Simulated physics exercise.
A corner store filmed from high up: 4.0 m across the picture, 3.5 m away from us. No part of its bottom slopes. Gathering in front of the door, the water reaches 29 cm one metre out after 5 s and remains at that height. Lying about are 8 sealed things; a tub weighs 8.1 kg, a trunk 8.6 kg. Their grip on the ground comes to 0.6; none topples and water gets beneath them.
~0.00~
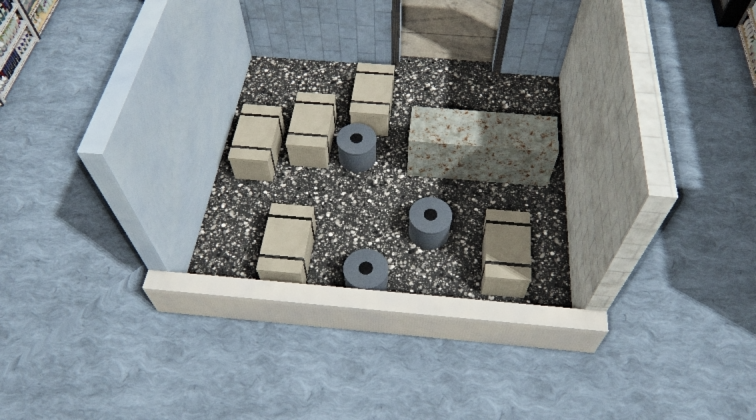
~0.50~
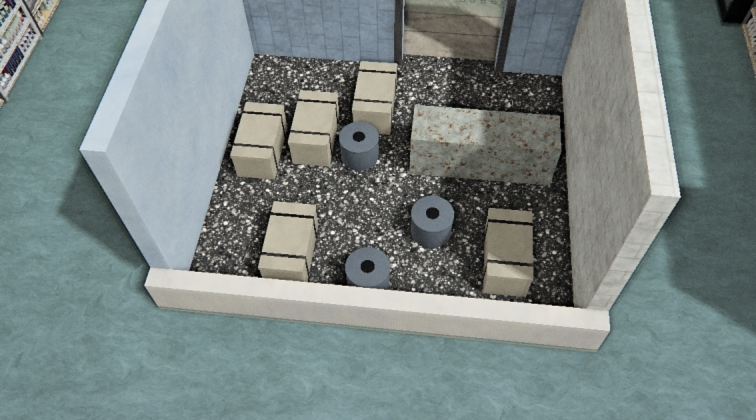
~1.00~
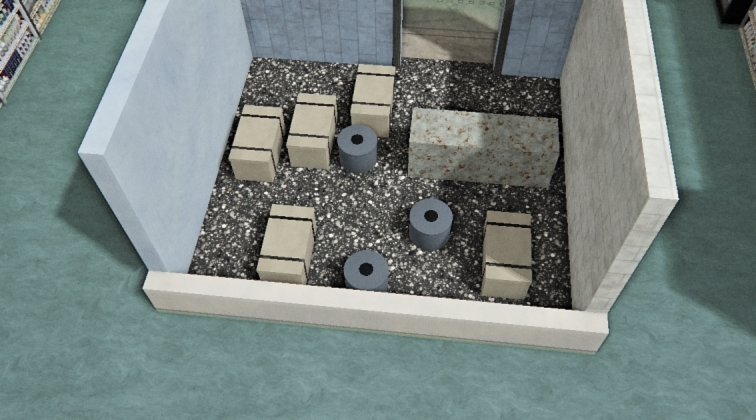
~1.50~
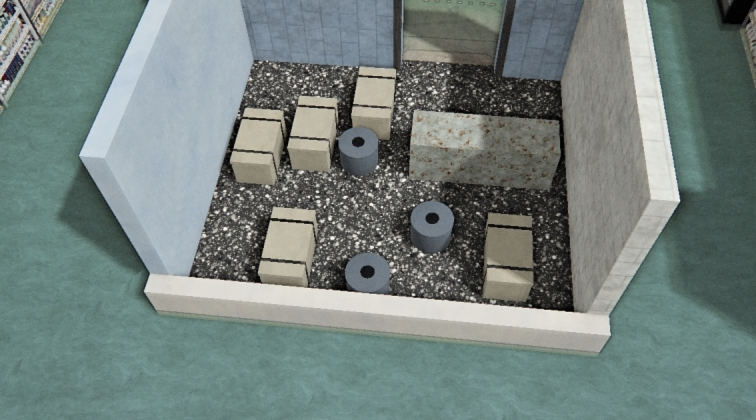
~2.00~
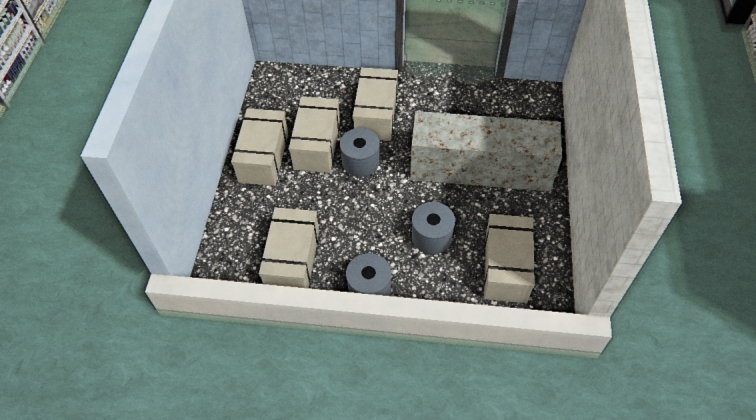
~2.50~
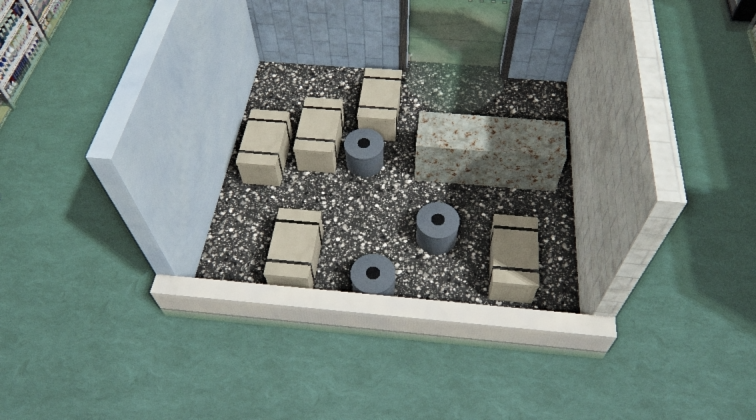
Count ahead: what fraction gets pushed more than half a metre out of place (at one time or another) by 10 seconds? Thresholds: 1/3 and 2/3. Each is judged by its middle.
1/3 to under 2/3.
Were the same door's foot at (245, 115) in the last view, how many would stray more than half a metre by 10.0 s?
Result: 7.
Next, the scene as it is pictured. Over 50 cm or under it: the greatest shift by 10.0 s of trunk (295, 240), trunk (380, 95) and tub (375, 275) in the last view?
Same order as the question: Greater, greater, greater.
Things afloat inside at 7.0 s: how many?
My tally comes to 3.
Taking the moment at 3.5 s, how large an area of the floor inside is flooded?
At that time the wet patch spans about 2.0 m2.
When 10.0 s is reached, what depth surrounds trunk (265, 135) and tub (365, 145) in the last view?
Close to 17 and 18 centimetres.
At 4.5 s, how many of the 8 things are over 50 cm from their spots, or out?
At that moment it comes to 0.
After 3.5 s 0 of 8 are over 50 cm from their spots; 0 afloat.
After 4.5 s 0 of 8 are over 50 cm from their spots; 0 afloat.
After 7.0 s 2 of 8 are over 50 cm from their spots; 3 afloat.
After 10.0 s 5 of 8 are over 50 cm from their spots, and 5 have been at some point; 8 afloat.
